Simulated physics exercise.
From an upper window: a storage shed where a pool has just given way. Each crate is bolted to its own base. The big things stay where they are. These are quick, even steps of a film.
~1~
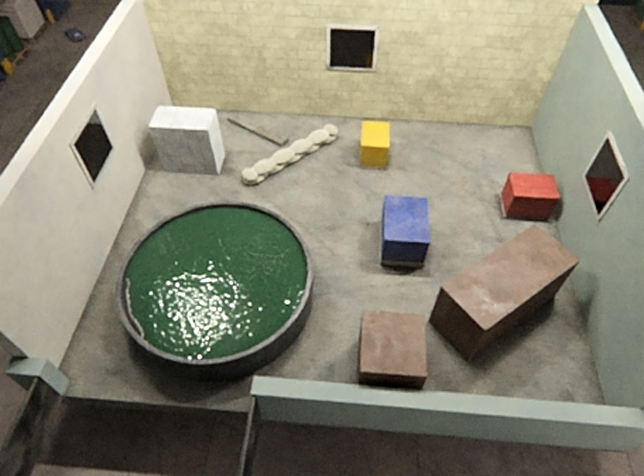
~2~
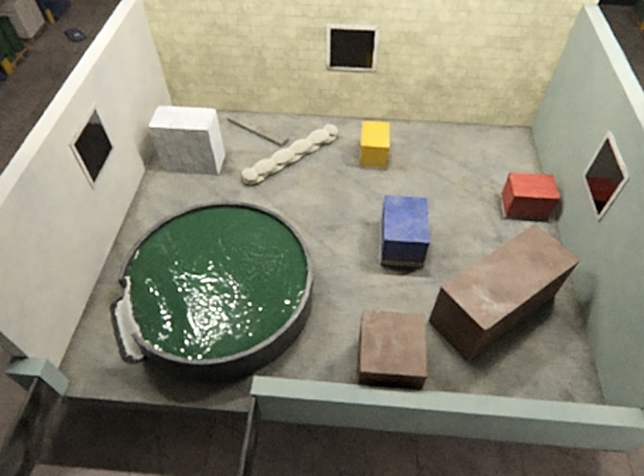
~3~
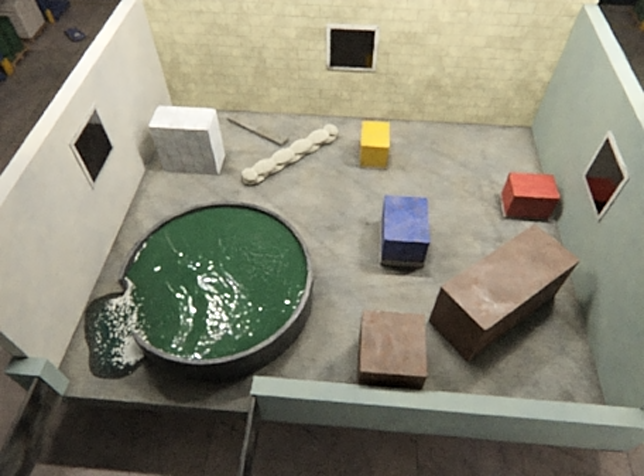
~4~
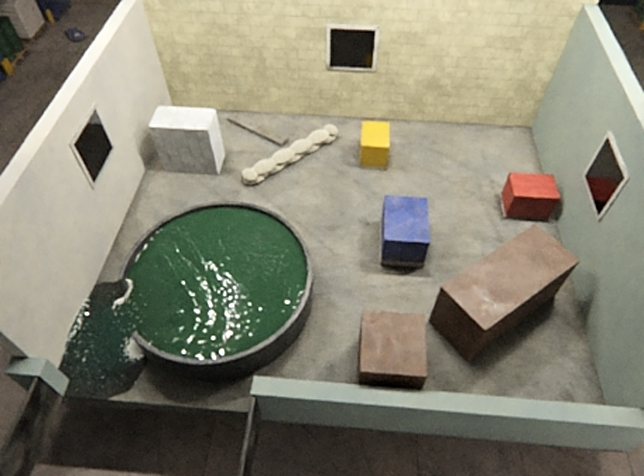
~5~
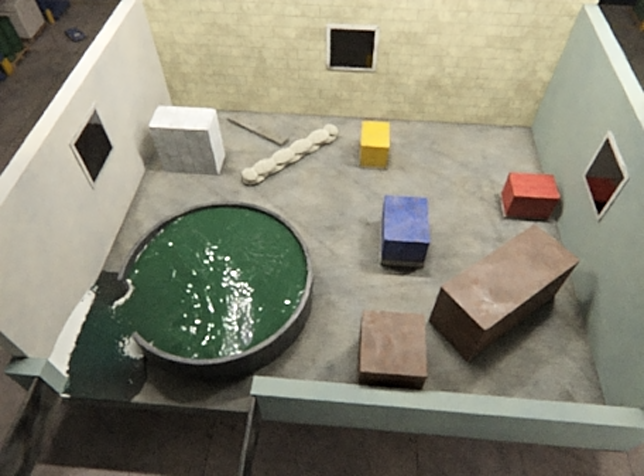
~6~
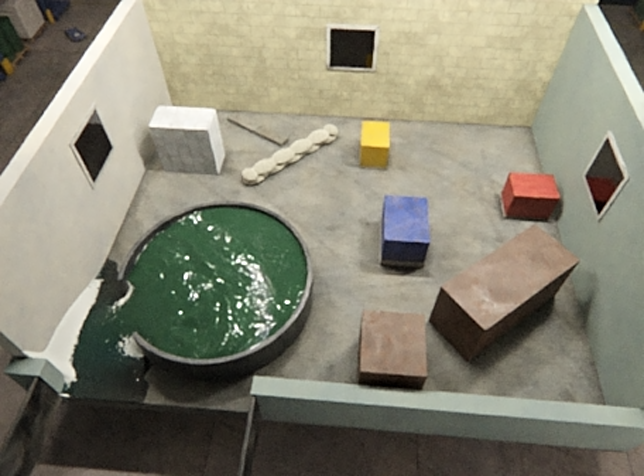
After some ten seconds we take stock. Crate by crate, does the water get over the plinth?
In the end: The red crate stays dry; the blue crate stays dry; the yellow crate stays dry.
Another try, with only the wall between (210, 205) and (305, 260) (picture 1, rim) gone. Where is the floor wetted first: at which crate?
First comes the one in blue.
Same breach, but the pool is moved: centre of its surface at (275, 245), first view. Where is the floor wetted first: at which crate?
First comes the one in yellow.
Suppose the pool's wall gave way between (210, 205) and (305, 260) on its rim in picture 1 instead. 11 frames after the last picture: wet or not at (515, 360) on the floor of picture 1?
Verdict: Not flooded.
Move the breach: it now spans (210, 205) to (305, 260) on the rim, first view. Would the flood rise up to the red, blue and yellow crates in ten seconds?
My reading: Red is topped, blue takes water, yellow is topped.
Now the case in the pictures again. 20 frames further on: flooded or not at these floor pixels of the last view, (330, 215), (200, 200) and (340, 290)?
In that order: No water, flooded, not flooded.
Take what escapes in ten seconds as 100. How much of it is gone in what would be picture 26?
Some 45 per cent.
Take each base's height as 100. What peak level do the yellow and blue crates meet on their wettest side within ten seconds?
Roughly 50 per cent, then 30 per cent.
A moment on, water covers 5 % of the floor; the red crate not reached, the blue crate not reached, the yellow crate not reached.
Next, water covers 10 % of the floor; the red crate not reached, the blue crate not reached, the yellow crate not reached.
Then, water covers 20 % of the floor; the red crate not reached, the blue crate not reached, the yellow crate not reached.
Later, water covers 30 % of the floor; the red crate not reached, the blue crate not reached, the yellow crate not reached.
In the end, water covers 45 % of the floor; the red crate stayed above the water, the blue crate stayed above the water, the yellow crate stayed above the water.
